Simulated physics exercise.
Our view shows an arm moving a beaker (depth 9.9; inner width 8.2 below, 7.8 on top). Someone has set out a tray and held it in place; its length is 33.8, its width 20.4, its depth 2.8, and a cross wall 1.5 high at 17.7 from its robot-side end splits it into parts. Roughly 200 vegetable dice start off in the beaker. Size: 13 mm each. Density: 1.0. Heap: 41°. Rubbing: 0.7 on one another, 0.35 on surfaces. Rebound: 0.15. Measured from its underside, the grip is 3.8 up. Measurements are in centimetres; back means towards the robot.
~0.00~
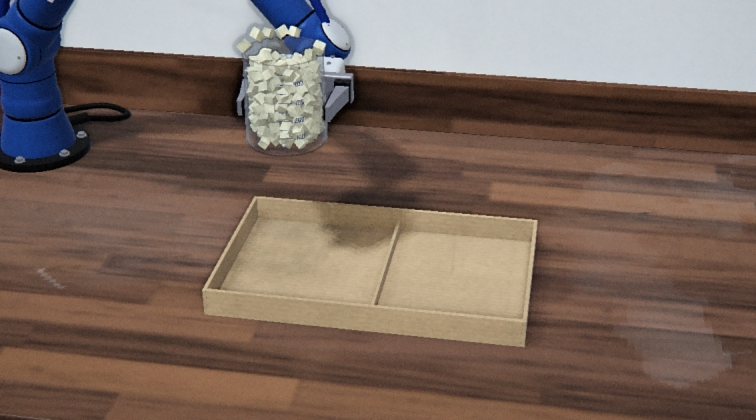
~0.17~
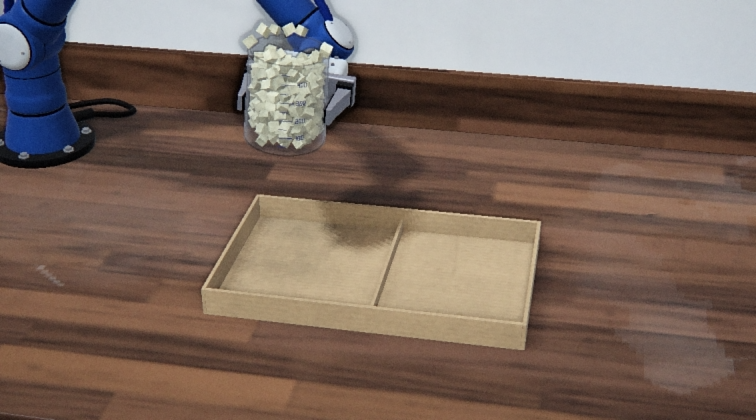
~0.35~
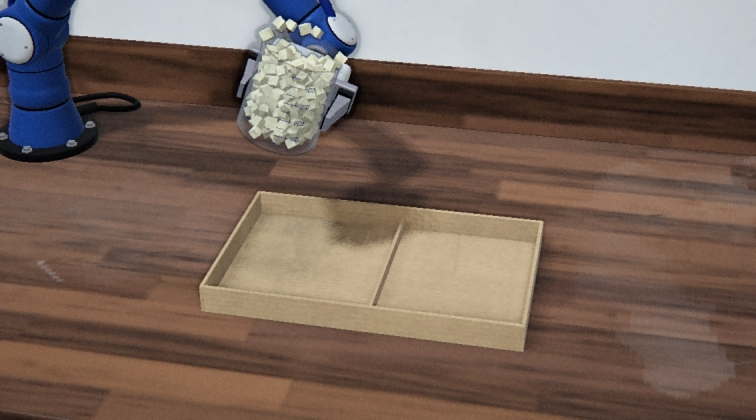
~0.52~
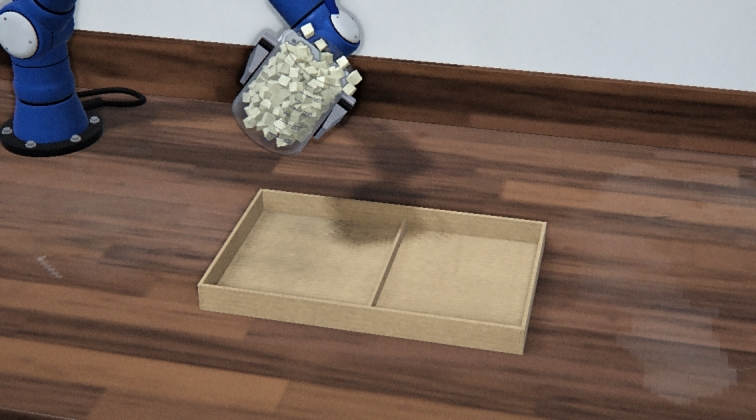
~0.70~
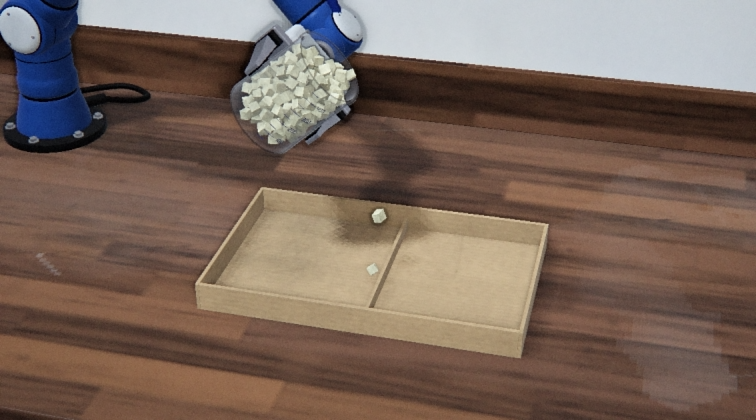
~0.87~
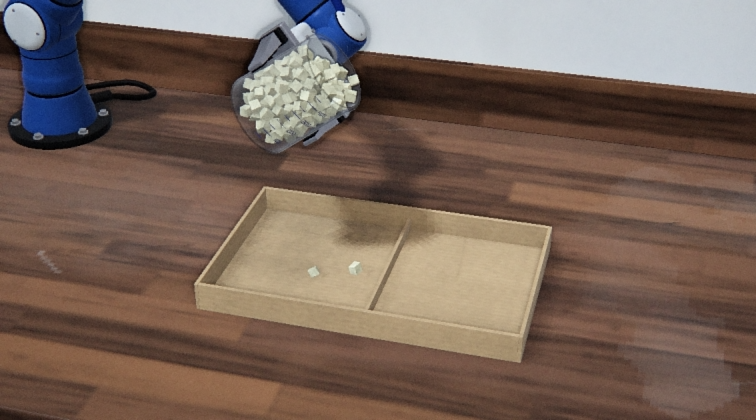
A blue robot arm tilts a clear beaker of pale cubes, dropping two into the tray.
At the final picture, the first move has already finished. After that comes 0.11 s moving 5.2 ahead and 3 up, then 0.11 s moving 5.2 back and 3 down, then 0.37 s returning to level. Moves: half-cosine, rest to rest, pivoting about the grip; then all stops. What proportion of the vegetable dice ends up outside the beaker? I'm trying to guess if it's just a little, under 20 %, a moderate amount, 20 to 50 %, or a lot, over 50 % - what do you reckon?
I reckon a moderate amount.
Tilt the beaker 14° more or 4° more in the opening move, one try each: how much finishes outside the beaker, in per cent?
It would be around 55 and 40 per cent.
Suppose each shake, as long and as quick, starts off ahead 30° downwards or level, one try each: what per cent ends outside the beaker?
10 and 15 %.
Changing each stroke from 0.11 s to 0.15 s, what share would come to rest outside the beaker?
Estimate: Close to 15 percent.
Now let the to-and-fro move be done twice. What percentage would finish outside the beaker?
55 per cent or so.
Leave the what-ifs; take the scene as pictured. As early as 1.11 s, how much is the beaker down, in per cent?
About 30 per cent so far.
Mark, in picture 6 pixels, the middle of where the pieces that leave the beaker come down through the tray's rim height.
Near (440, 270).
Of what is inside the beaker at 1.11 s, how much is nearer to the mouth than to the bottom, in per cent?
Roughly 50 per cent.
By 1.11 s, tilted 54° forward, highest piece 25 above the table; 141 in the beaker, 2 in the robot-side part, 56 in flight or on a rim.
By 1.34 s, tilted 12° forward, highest piece 26 above the table; 134 in the beaker, 51 in the far-side part, 13 in the robot-side part, 1 on the table or floor.
By 1.66 s, level, highest piece 27 above the table; 134 in the beaker, 51 in the far-side part, 13 in the robot-side part, 1 on the table or floor.
By 2.71 s, level, highest piece 27 above the table; 134 in the beaker, 51 in the far-side part, 13 in the robot-side part, 1 on the table or floor.
Final count, 134 in the beaker, 51 in the far-side part, 13 in the robot-side part, 1 on the table or floor. That is 33 % outside the beaker.
